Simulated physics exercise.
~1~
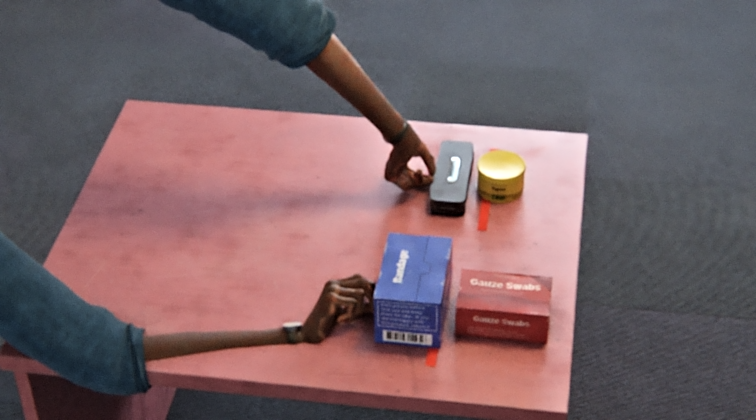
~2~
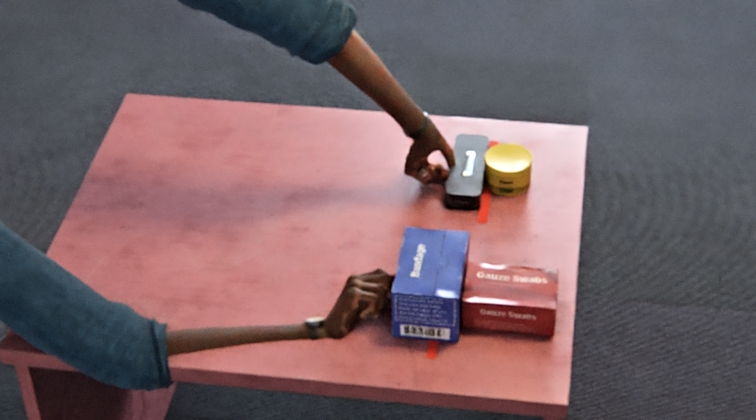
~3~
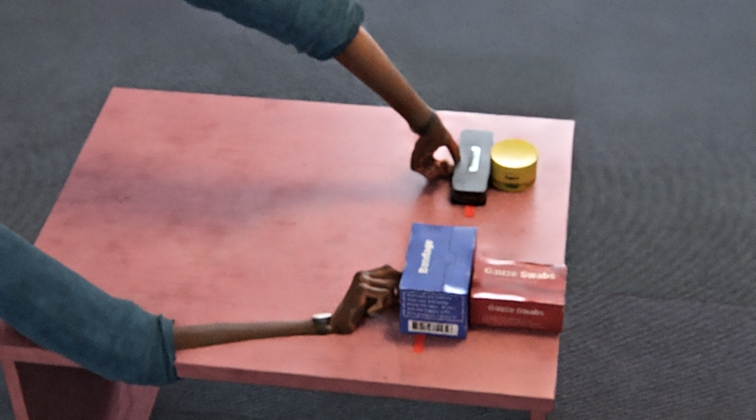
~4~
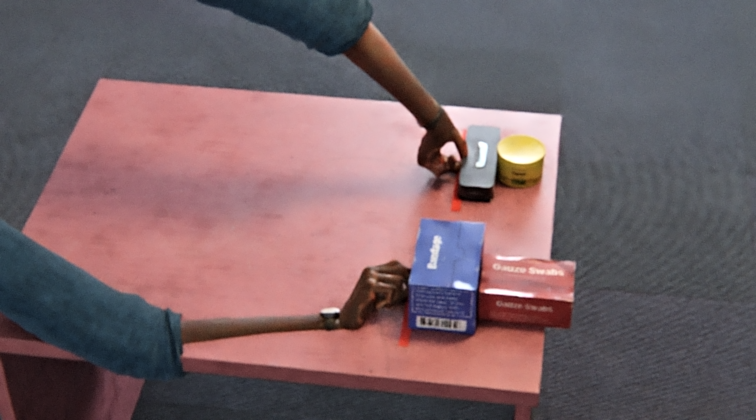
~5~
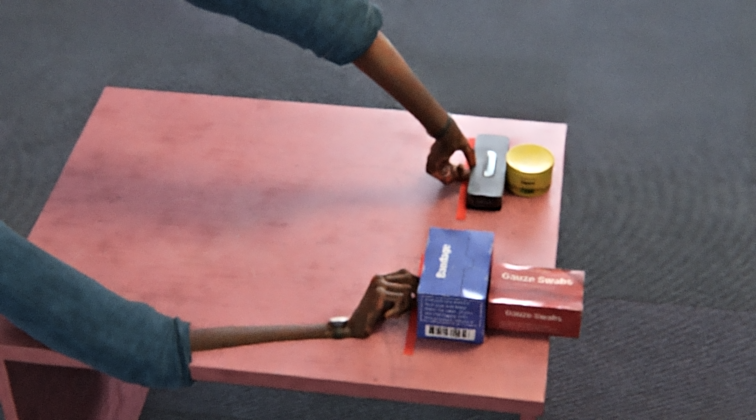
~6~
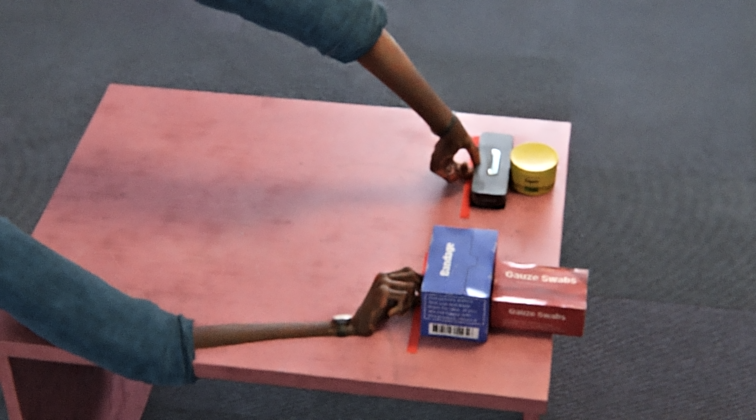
On a pink table, two hands slowly pushed a blue bandage box and a black case to the right, nudging along a red gauze box and a yellow tub until the red box jutted over the edge, with everything still on top.
